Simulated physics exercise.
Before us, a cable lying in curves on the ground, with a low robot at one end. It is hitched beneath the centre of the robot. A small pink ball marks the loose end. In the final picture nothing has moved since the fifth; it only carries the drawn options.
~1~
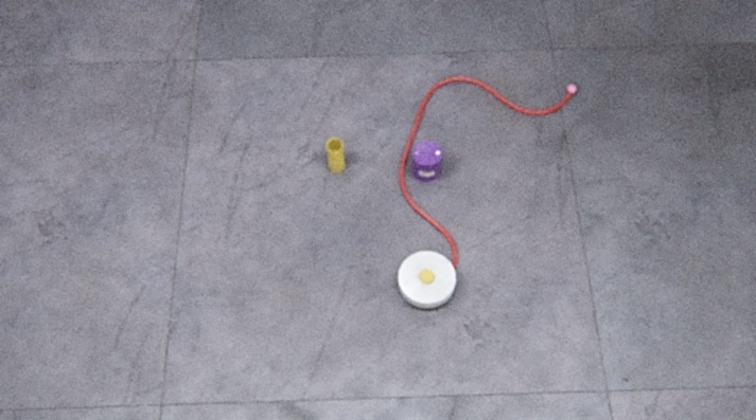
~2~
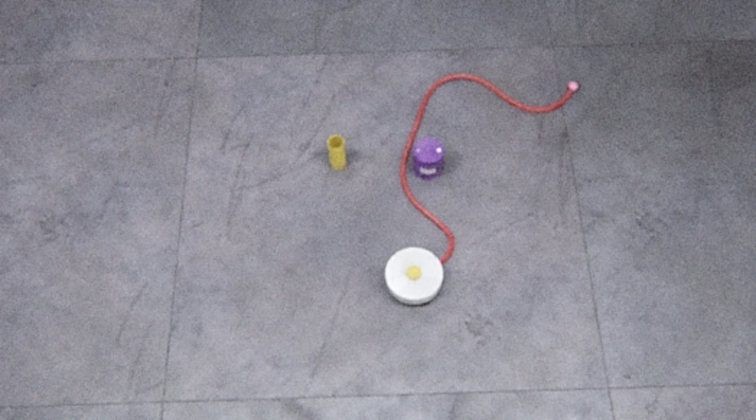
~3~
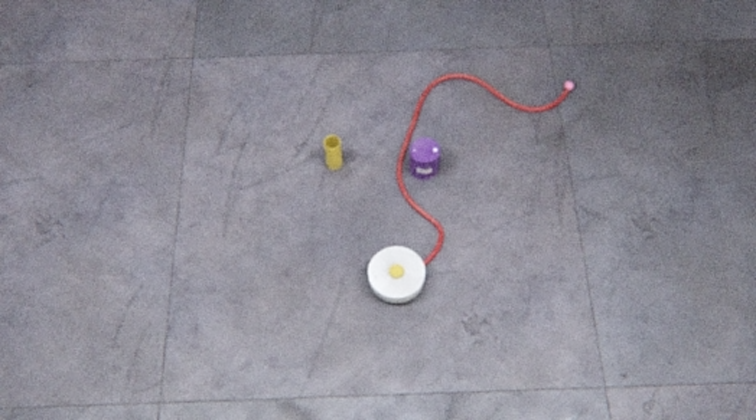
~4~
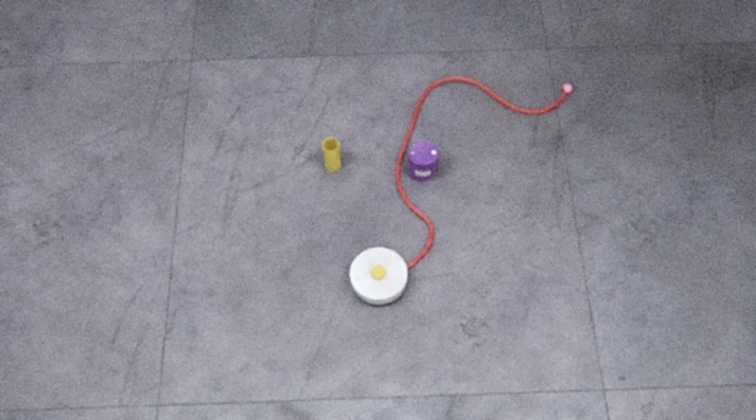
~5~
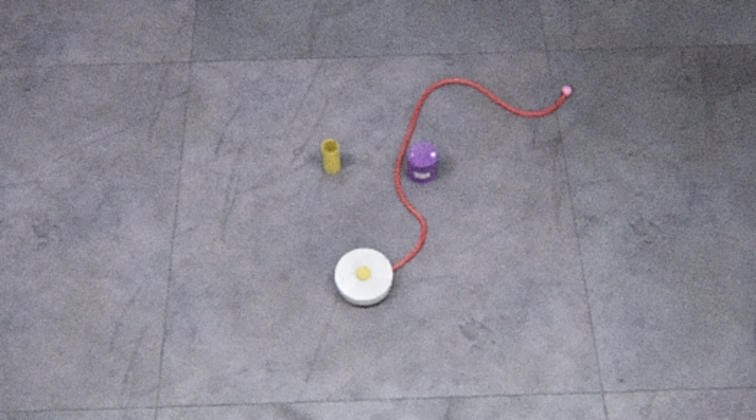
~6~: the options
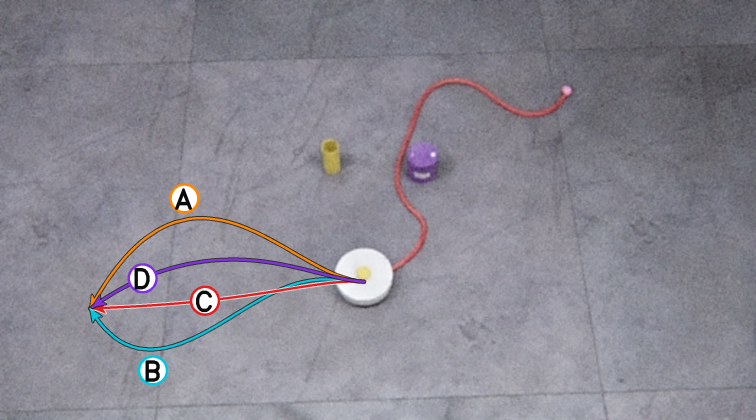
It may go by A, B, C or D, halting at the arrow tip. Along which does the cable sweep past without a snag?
D.
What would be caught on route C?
It meets the purple keg.
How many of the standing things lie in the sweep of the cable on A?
One.
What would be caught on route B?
The purple keg.
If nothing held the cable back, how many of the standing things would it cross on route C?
It sweeps one.
On the marked copy, A from (364, 282) via (221, 220) to (90, 309); B from (364, 282) via (220, 324) to (90, 309); C from (364, 282) via (226, 298) to (93, 308); D from (364, 282) via (231, 260) to (92, 307).
Taking D. A third of the way, robot (261, 257), middle of the cable (414, 123), free end (567, 91).
Two thirds of the way, robot (156, 268), middle of the cable (364, 171), free end (555, 100).
When it is over, robot (87, 305), middle of the cable (305, 202), free end (495, 117); nothing has been touched.
As for the rest, A meets the yellow post; B meets the purple keg; C meets the purple keg.
